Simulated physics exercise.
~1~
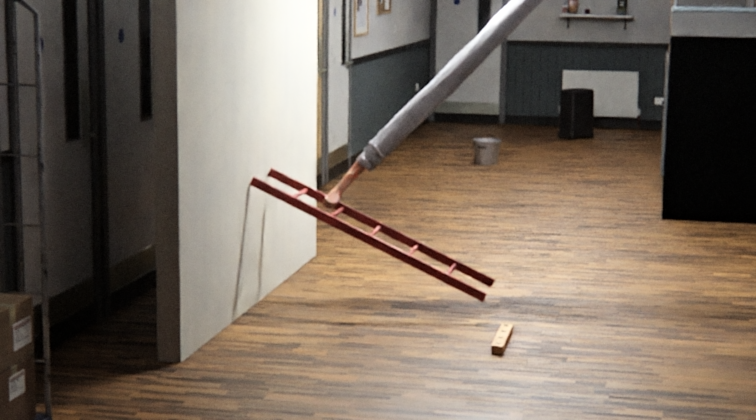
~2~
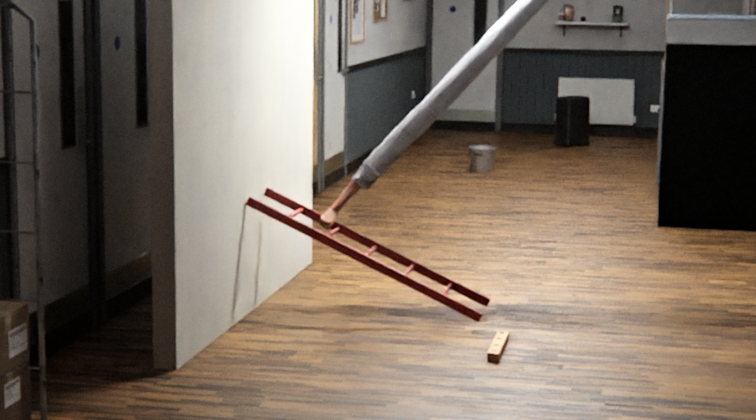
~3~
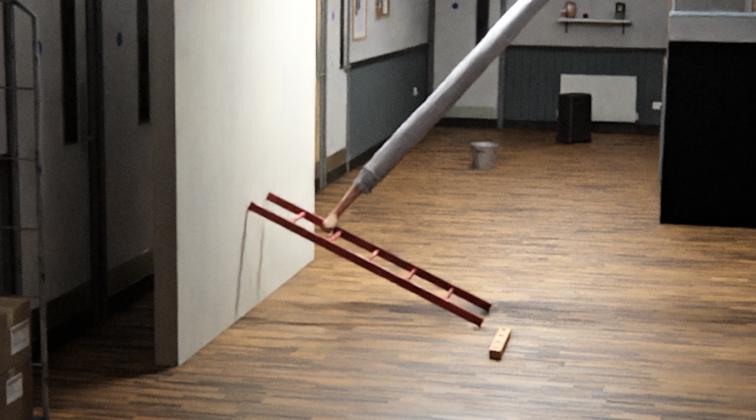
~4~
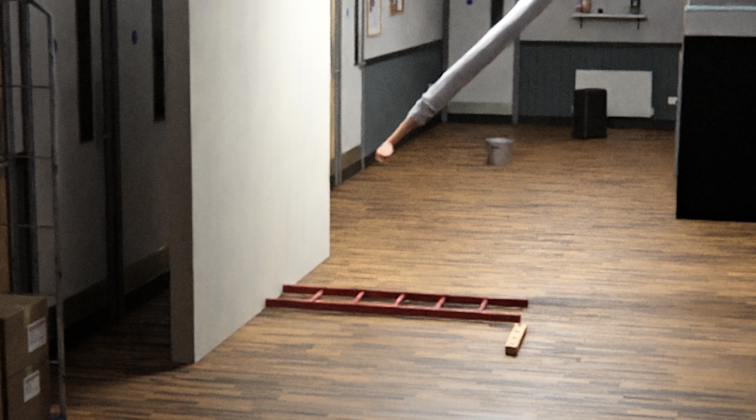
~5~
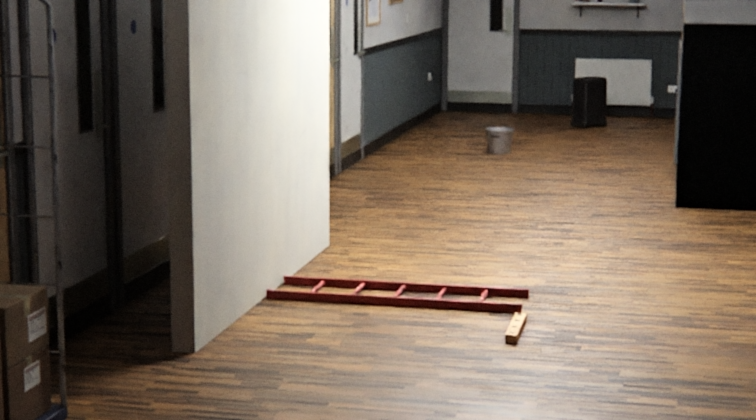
The video shows a hand lowering a red ladder-like rack against a pale wall panel in a wood-floored room, near a small wooden batten. The hand lets go and draws back, and the rack slips down, ending flat on the floor beside the batten.
